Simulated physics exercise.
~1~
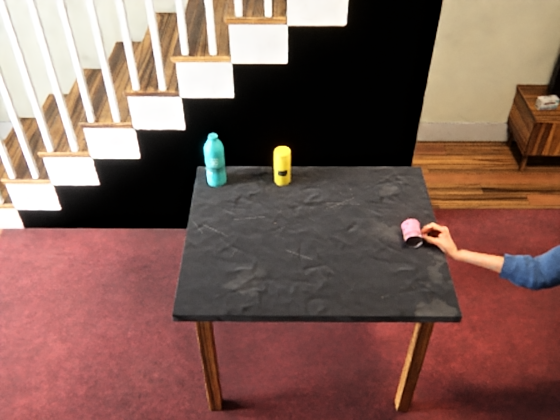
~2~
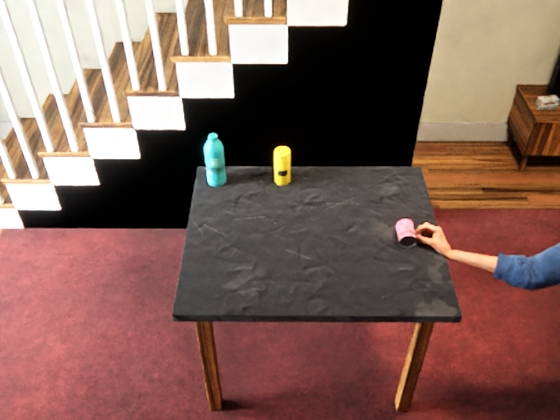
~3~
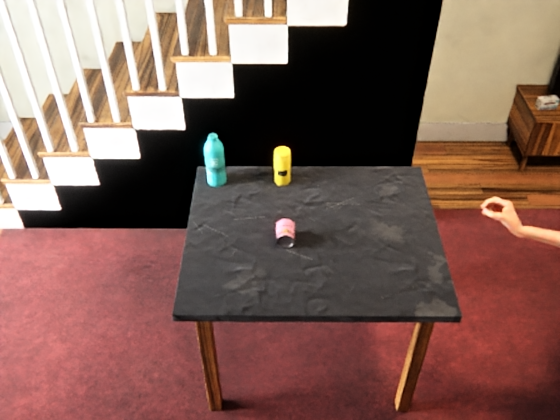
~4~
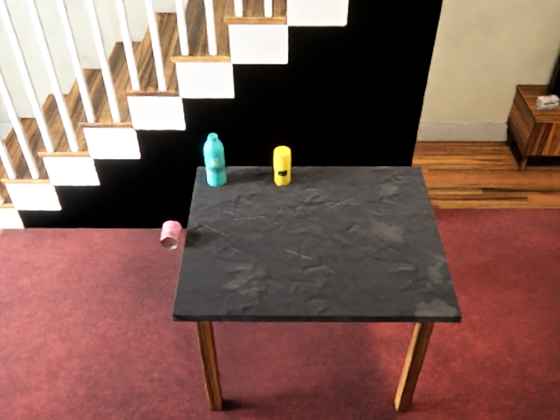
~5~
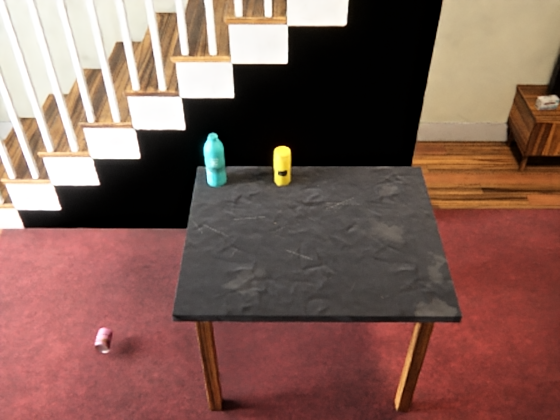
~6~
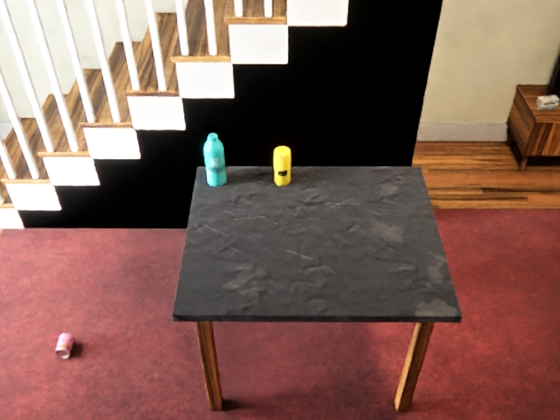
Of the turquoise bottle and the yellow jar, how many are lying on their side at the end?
None of them are. The turquoise bottle and the yellow jar both still stand upright on the table.
A hand shoves a pink tin left across the table and onto the floor.
